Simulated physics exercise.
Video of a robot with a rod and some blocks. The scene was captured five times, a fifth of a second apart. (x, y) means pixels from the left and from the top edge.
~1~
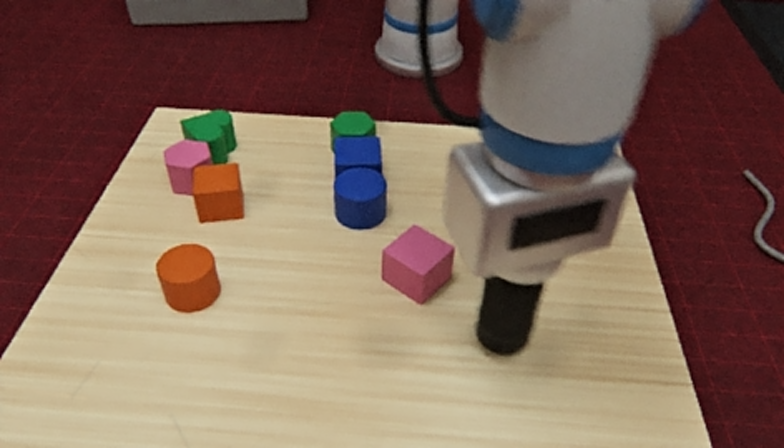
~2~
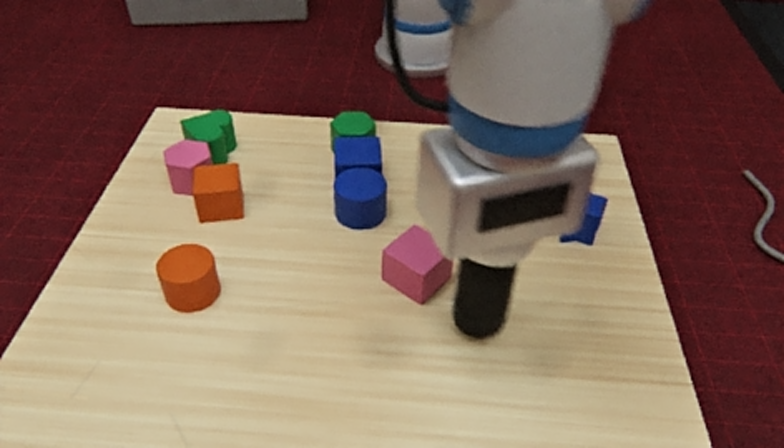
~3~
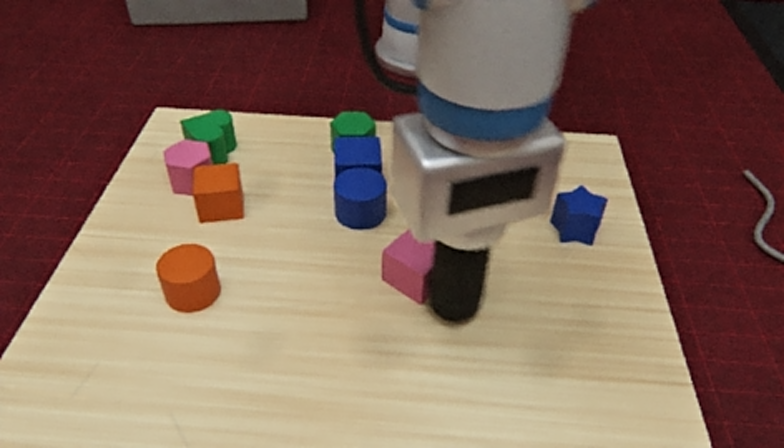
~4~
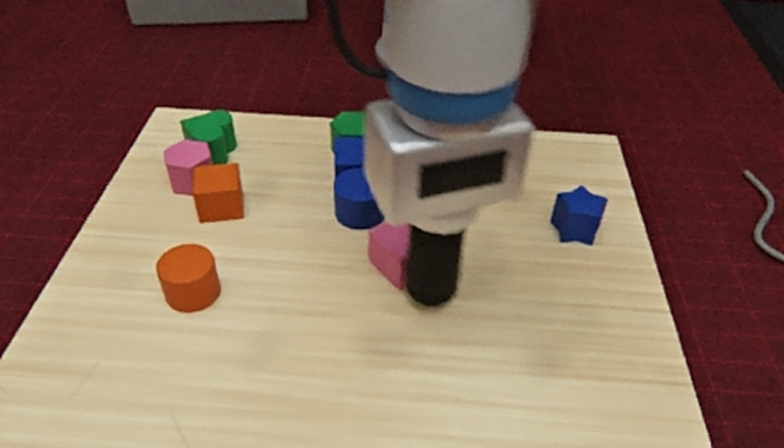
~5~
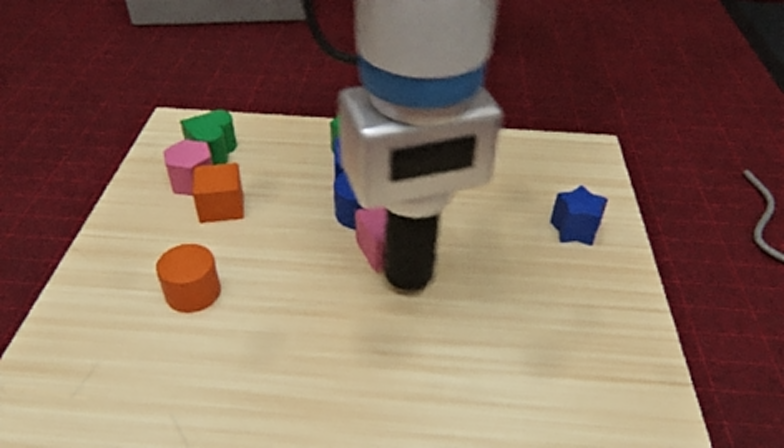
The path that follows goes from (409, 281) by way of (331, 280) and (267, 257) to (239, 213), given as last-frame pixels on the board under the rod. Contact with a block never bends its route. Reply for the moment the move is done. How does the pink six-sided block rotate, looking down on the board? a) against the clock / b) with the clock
My pick is b.
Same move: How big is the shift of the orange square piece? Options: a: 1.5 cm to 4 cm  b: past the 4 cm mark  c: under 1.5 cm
Answer: A.
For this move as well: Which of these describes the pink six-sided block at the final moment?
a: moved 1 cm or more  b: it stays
(a)
One third of the way, rod at (329, 273); pink square piece at (377, 215), turned 25° clockwise.
Two thirds of the way, rod at (265, 249); pink square piece at (377, 215), turned 25° clockwise.
At the end, rod at (238, 205); orange cylinder in place; pink six-sided block at (173, 146), turned 25° clockwise; orange square piece at (196, 167), turned 30° anticlockwise; pink square piece at (377, 215), turned 25° clockwise.
